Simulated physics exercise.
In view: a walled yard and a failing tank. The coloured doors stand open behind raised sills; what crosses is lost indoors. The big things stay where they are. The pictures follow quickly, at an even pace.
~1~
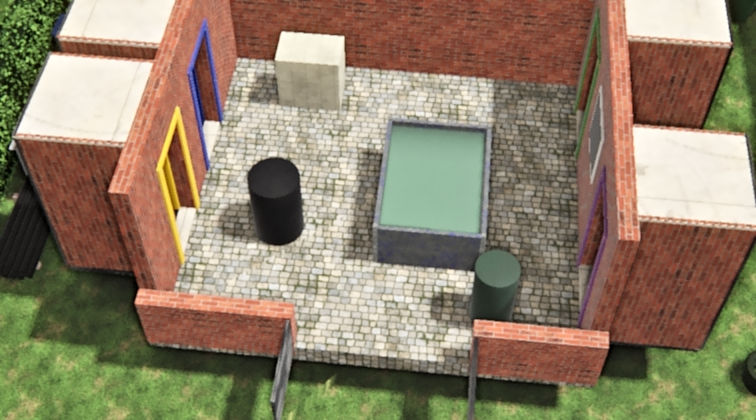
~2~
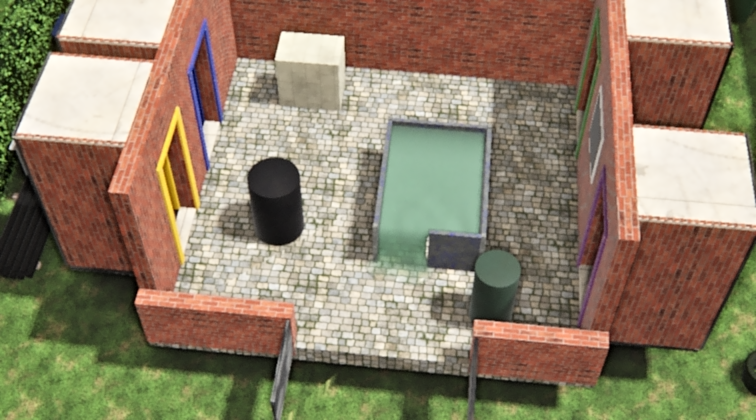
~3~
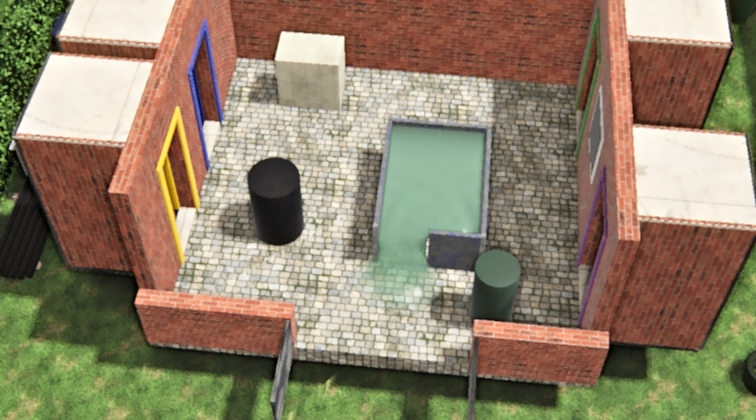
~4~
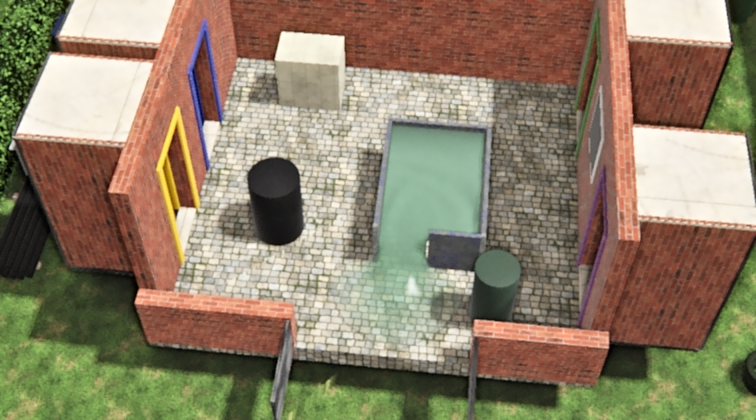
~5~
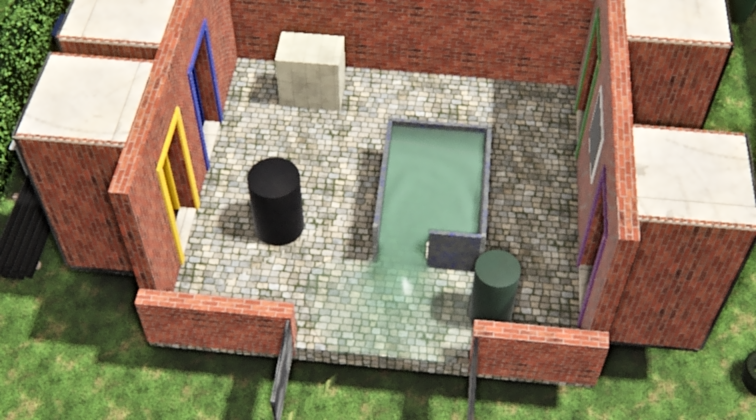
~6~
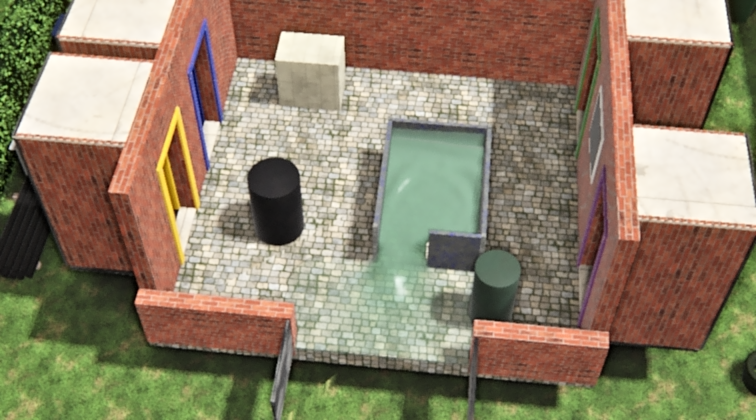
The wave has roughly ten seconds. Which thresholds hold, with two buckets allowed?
In the end: The purple door holds within the limit; the yellow door holds within the limit; the blue door holds within the limit; the green door holds within the limit.
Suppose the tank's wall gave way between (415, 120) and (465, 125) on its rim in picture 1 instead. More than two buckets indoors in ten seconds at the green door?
Green door is over.
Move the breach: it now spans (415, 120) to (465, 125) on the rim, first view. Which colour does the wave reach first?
That is the green-painted one.
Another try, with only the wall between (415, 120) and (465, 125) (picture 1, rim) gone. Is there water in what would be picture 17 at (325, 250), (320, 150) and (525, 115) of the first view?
One after the other: Clear, not flooded, wet.
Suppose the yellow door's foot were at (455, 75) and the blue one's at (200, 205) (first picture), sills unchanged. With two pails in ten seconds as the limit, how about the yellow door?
In short: Yellow door lets less in.
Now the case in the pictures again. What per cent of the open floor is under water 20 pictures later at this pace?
About 30 per cent.
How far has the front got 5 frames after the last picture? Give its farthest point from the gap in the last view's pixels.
I would point to (193, 321).
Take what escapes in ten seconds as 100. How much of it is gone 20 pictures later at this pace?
Roughly 60 per cent.
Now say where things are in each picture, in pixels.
The water tank at (435, 179) is whole and still, in the first frame.
The front is at (370, 263), out from the gap at (403, 251), in the second frame.
The front is at (406, 309), out from the gap at (403, 252), in the third frame.
The front is at a hidden place, out from the gap at (403, 253), in the fourth frame.
The front is at a hidden place, out from the gap at (403, 252), in the fifth frame.
Water pours out at (403, 253) and has run to a hidden place, in the sixth frame.
A moment on, water covers 15 % of the floor; the purple door not reached, the yellow door not reached, the blue door not reached, the green door not reached.
Next, water covers 20 % of the floor; the purple door wet at the sill, nothing in, the yellow door not reached, the blue door not reached, the green door not reached.
Then, water covers 30 % of the floor; the purple door wet at the sill, nothing in, the yellow door wet at the sill, nothing in, the blue door not reached, the green door not reached.
Later, water covers 35 % of the floor; the purple door wet at the sill, nothing in, the yellow door wet at the sill, nothing in, the blue door wet at the sill, nothing in, the green door not reached.
In the end, water covers 40 % of the floor; the purple door wet at the sill, nothing in, the yellow door wet at the sill, nothing in, the blue door wet at the sill, nothing in, the green door not reached.
